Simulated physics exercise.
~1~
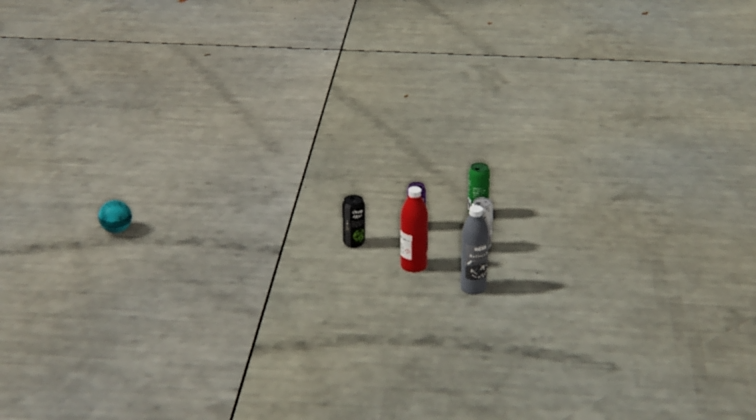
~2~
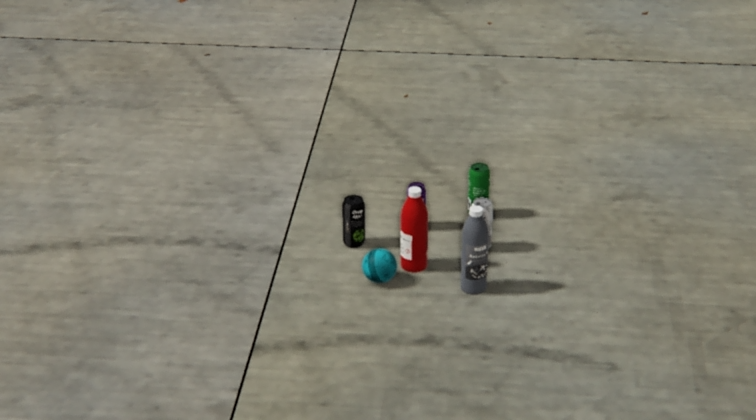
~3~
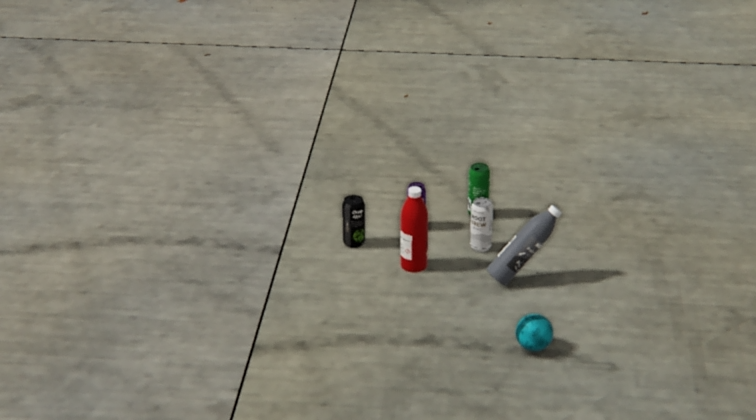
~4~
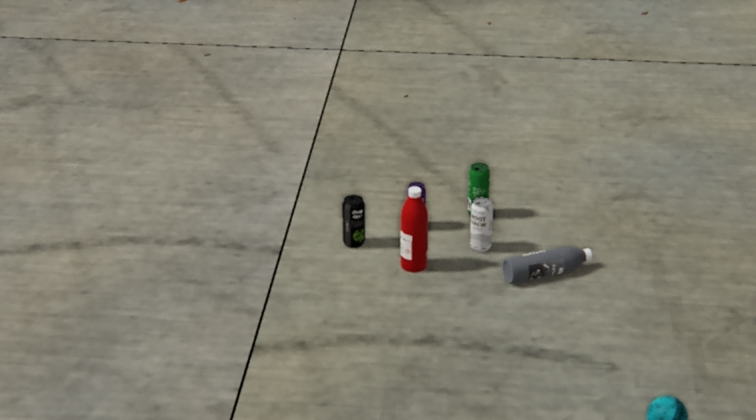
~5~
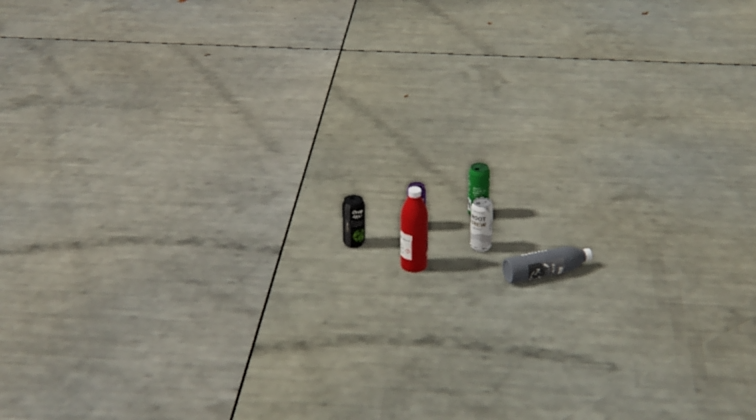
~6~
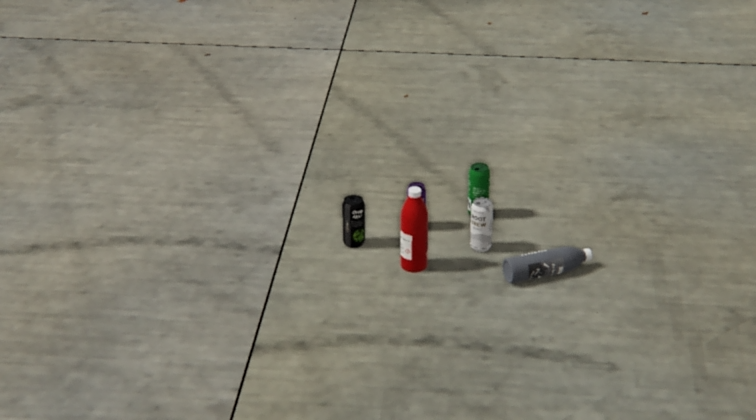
On a concrete floor, a turquoise ball rolling right past standing bottles and cans, the grey bottle toppling and lying still.
